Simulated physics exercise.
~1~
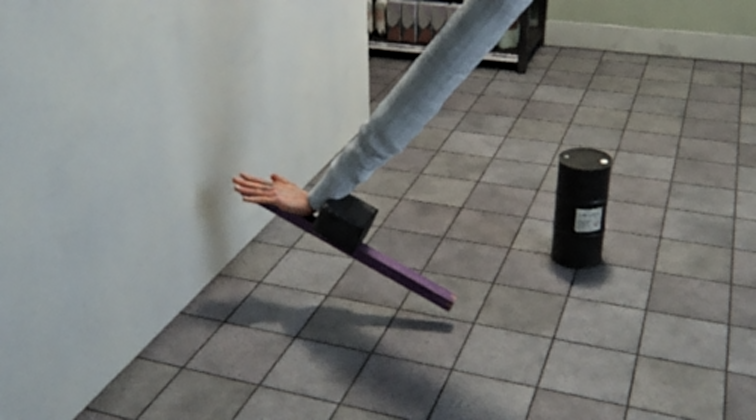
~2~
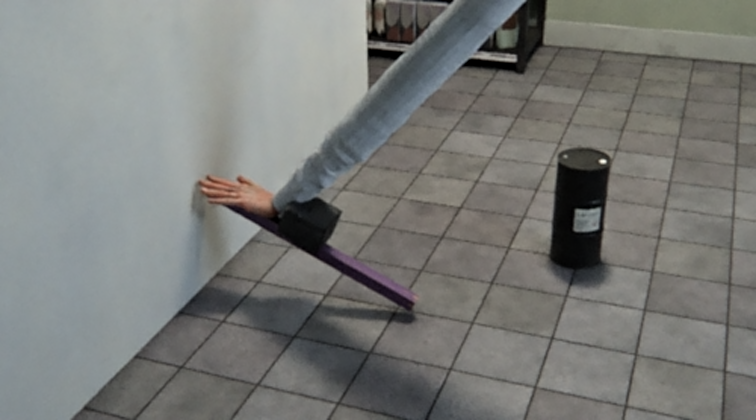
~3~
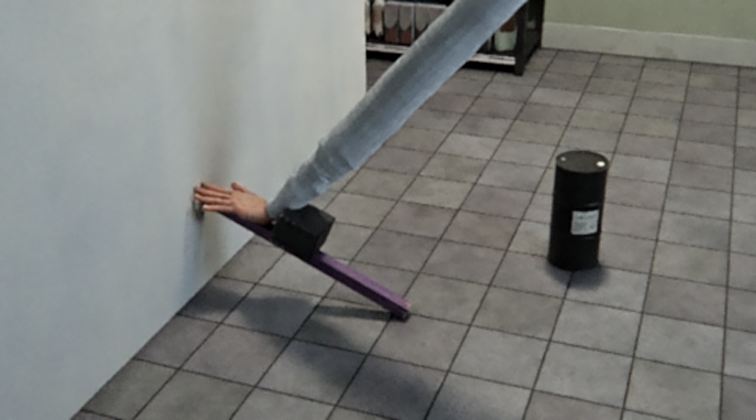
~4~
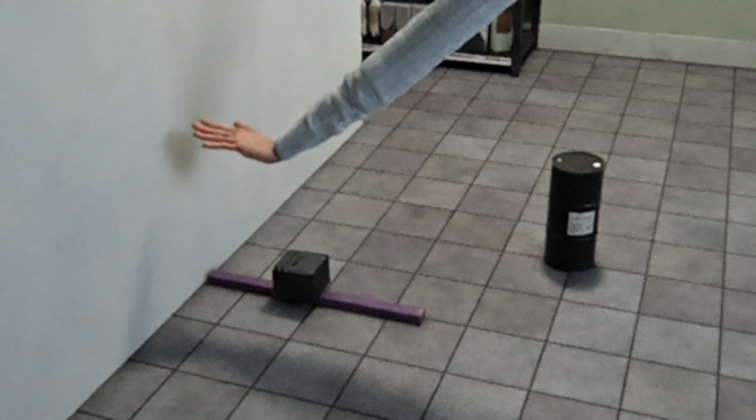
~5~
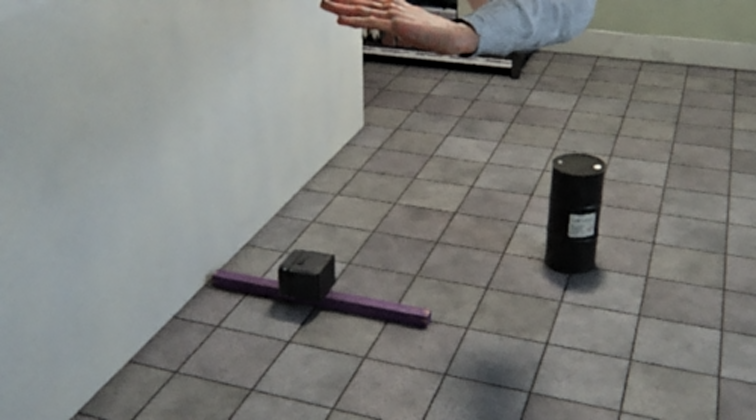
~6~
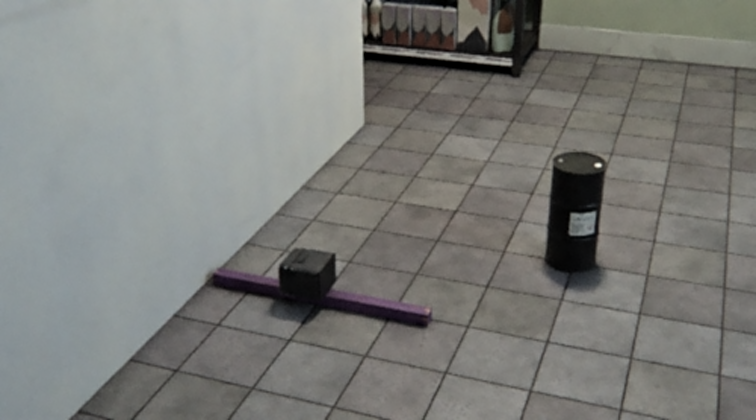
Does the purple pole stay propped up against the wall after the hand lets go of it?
No, the pole slides down and ends up lying on the floor, with the black block still on it.
